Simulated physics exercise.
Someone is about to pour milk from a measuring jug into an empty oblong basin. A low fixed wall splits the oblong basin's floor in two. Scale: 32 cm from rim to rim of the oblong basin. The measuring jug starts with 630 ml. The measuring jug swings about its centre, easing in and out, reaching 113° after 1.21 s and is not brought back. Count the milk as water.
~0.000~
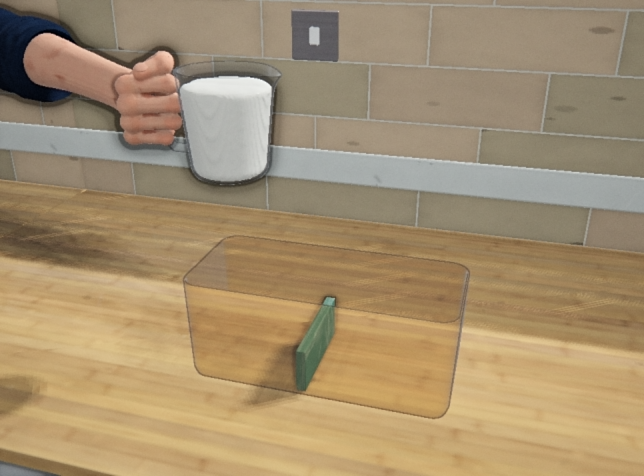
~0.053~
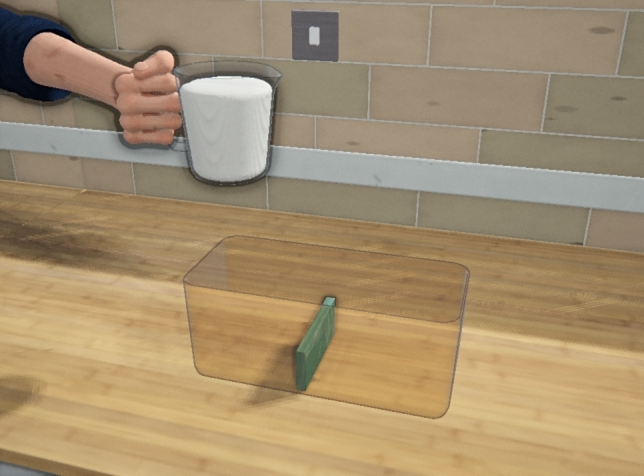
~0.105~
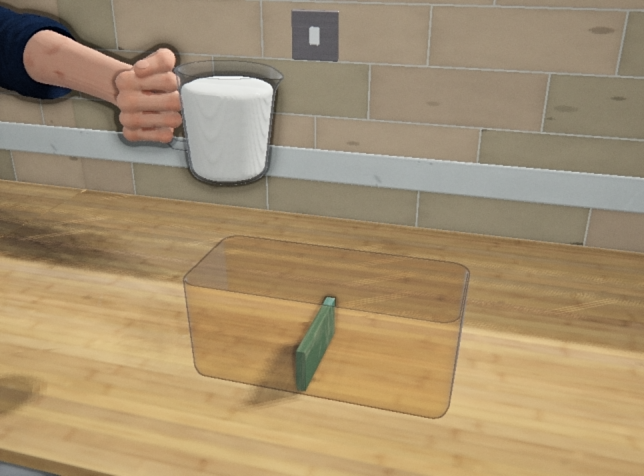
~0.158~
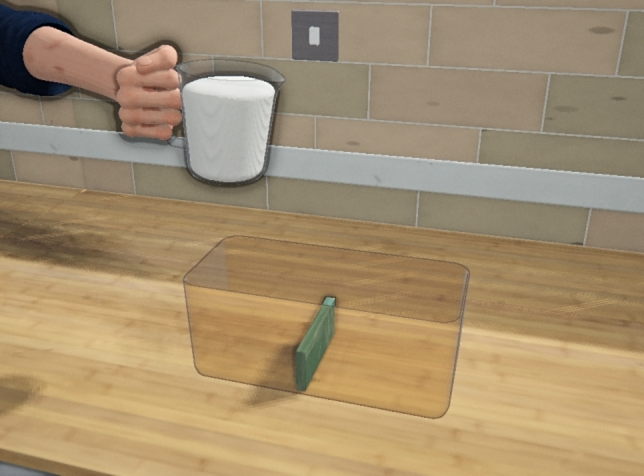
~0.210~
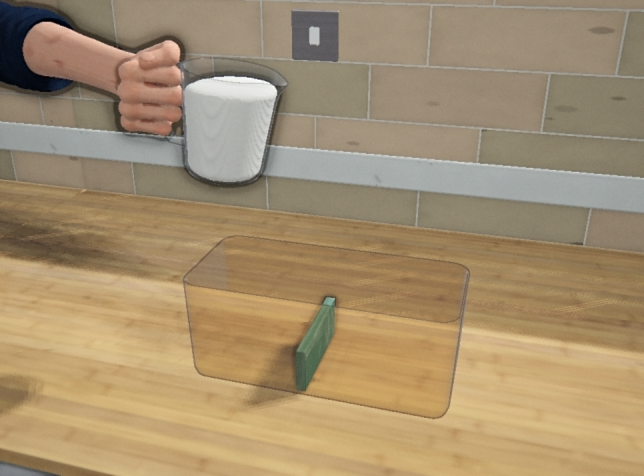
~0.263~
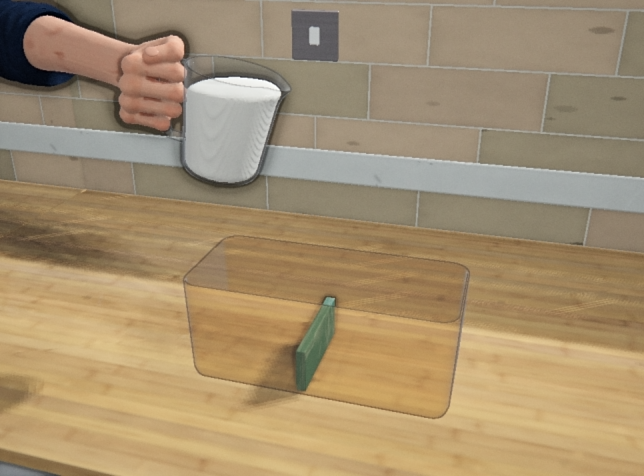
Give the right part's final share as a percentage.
Roughly 94 per cent is past the wall.
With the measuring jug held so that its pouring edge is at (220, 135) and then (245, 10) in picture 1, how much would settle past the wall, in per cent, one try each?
In turn about 5 and 80 per cent.
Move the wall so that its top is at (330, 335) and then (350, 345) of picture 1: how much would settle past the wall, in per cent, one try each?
First 85, then 55 per cent.
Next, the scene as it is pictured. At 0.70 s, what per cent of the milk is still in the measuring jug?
About 74 per cent.
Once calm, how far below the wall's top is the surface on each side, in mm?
Left about 54 mm, right about 28 mm.
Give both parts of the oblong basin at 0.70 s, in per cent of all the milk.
Near 0 on the left, 6 on the right.
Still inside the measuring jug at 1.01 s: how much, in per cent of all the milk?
About 16 per cent.
By 0.70 s the tilt is 70° and 74 per cent is still to pour, 0 is left of the wall and 6 right of it.
By 1.01 s the tilt is 106° and 15 per cent is still to pour, 1 is left of the wall and 62 right of it.
By 1.35 s the tilt is 113° and 0 per cent is still to pour, 5 is left of the wall and 94 right of it.
By 1.71 s the tilt is 113° and 0 per cent is still to pour, 5 is left of the wall and 94 right of it.
At rest 5 per cent lies left of the wall, 94 right of it and 1 outside.
